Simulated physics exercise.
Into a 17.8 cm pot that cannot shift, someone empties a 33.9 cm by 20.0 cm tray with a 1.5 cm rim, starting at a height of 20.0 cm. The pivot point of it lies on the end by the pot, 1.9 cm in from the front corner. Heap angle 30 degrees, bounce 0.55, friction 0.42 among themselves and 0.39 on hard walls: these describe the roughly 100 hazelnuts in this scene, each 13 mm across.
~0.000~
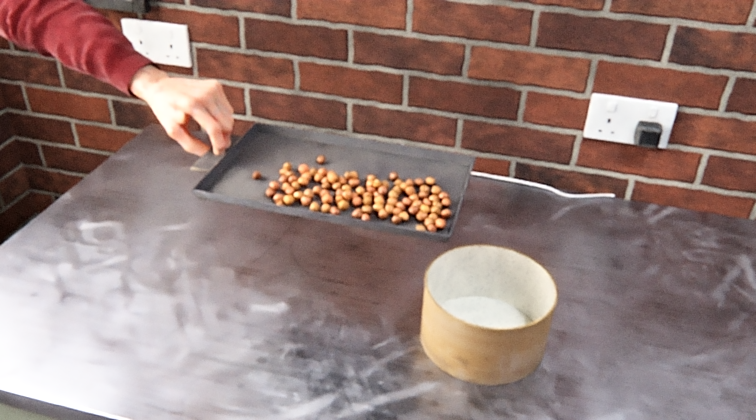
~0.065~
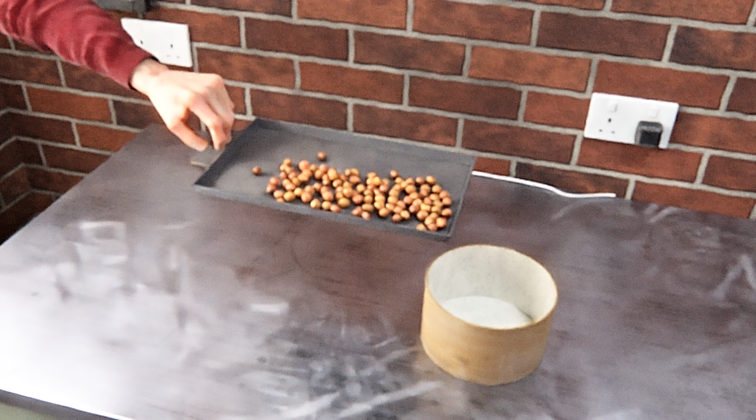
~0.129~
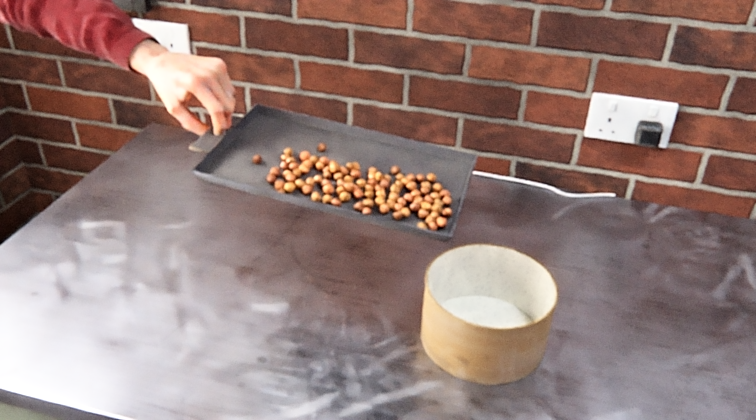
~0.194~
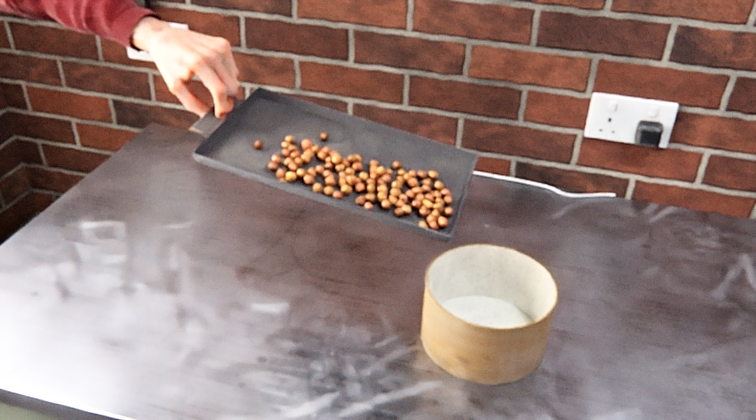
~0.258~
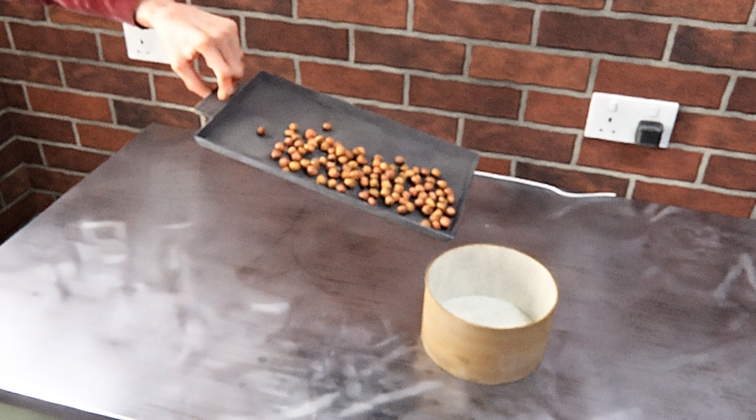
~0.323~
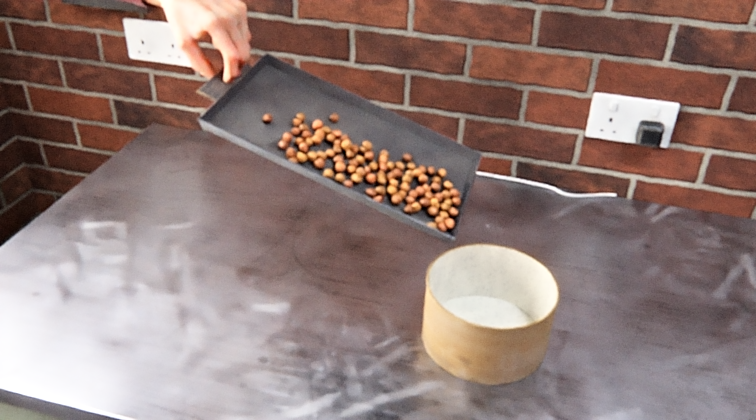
A dark rectangular tray of brown hazelnuts lies nearly level at first, then tilts steadily as a hand in a red sleeve raises its left end, the right end staying low and the nuts keeping their places on it. A round, pale wooden pot stands at right on a dark, streaked tabletop. The unmoving camera looks down towards a red brick wall with white sockets.
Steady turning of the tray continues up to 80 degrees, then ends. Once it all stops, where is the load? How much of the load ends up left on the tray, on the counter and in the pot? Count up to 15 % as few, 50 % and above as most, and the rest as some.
My estimate: Left on the tray few, counter few, pot most.
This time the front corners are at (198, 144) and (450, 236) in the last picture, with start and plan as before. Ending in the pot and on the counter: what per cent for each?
You'd end with pot at 65 and counter at 35.
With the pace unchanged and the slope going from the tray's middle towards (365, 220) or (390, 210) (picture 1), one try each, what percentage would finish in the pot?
That would be close to 20 per cent and then close to 65 per cent.
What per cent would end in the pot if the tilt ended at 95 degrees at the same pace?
95 %.
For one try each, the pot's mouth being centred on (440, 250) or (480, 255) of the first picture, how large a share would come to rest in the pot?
About 45 and 60 per cent.
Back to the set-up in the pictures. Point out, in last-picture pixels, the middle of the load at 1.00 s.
Somewhere about (472, 209) in the last view.
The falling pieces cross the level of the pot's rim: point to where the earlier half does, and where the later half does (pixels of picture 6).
It passes about (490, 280) first and (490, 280) afterwards.
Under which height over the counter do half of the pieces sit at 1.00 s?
The halfway mark is near 22 cm.
After 0.73 s, tilt 48 degrees; the tray holds 100 %, the pot 0 %.
After 1.00 s, tilt 68 degrees; the tray holds 65 %, the pot 20 %.
After 1.38 s, tilt 80 degrees; the tray holds 5 %, the pot 80 %.
In the end, at 2.4 s, tray 0 %, counter 5 %, pot 95 %.
